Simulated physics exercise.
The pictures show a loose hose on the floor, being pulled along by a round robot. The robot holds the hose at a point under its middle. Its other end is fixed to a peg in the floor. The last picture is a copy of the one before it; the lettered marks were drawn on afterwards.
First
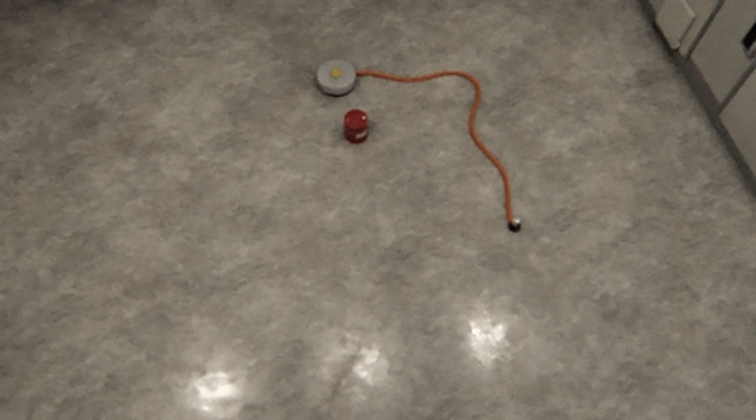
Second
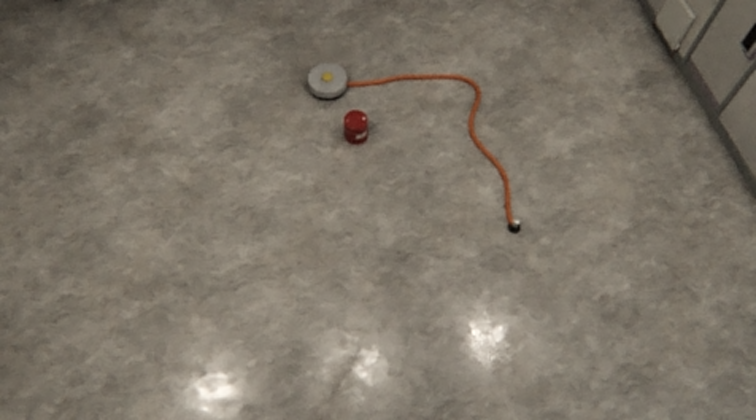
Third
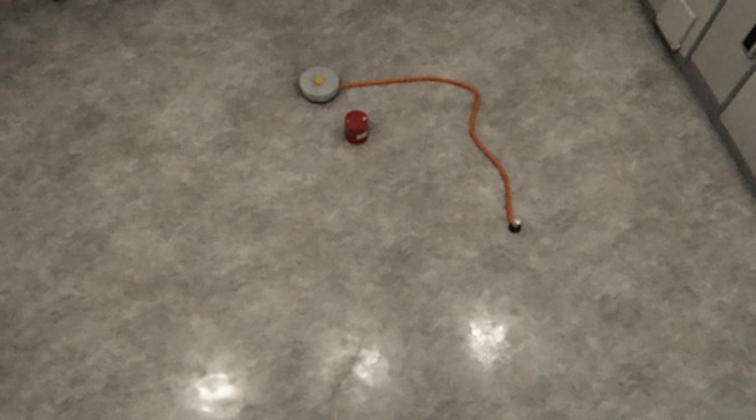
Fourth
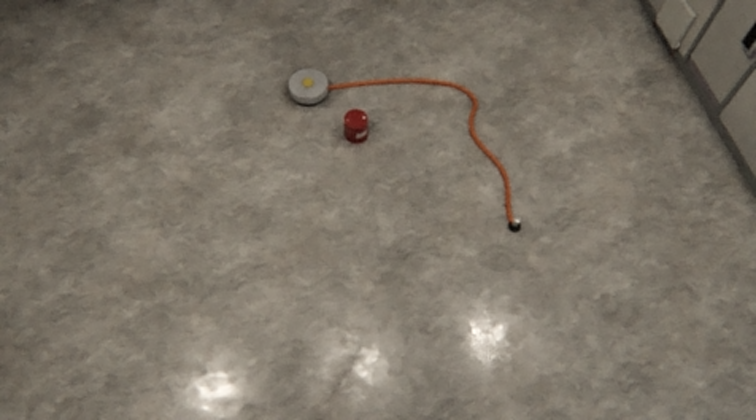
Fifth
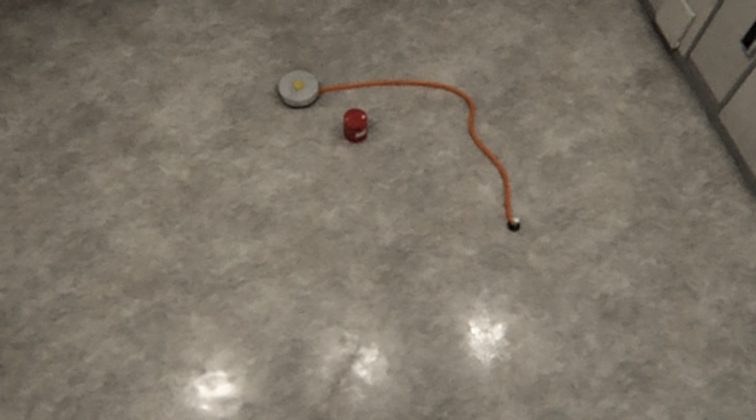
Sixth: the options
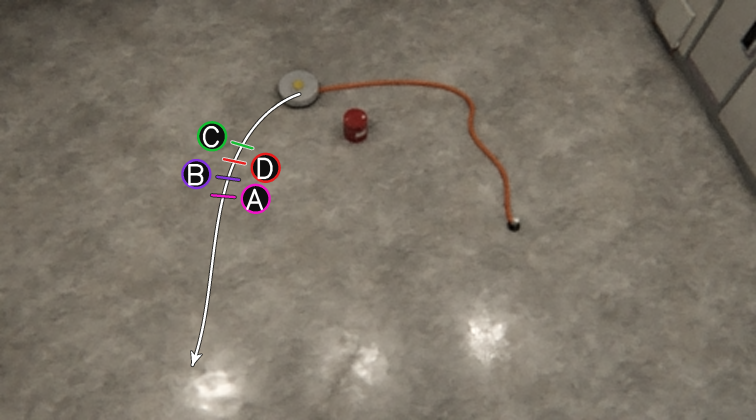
The video shows a round grey robot with a yellow centre moving slowly left across a mottled grey floor, pulling one end of an orange hose past a small red keg while the hose's far end stays in place.
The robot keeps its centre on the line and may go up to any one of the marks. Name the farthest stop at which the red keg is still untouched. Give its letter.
Mark C.
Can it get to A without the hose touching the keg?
No.
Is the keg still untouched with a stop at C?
For that mark, yes.
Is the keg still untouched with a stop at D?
No.
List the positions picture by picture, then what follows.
The first picture shows robot (337, 78); peg (516, 223); red keg (356, 127).
The second picture shows robot (328, 82); peg (515, 224).
The third picture shows robot (319, 85); peg (516, 224).
The fourth picture shows robot (309, 87); peg (516, 223).
The fifth picture shows robot (299, 89); peg (515, 222); red keg (355, 126).
On the marked copy, A at (223, 196); B at (228, 178); C at (242, 145); D at (234, 161); the route from (300, 94) via (222, 202) to (193, 365).
Following C. Soon after the start, robot (274, 103), middle of the hose (439, 102).
Later, robot (254, 121), middle of the hose (422, 113).
In the end, robot (241, 141), middle of the hose (410, 121); nothing has been touched.
As for the rest, A brings the hose against the keg; B brings the hose against the keg; D brings the hose against the keg.
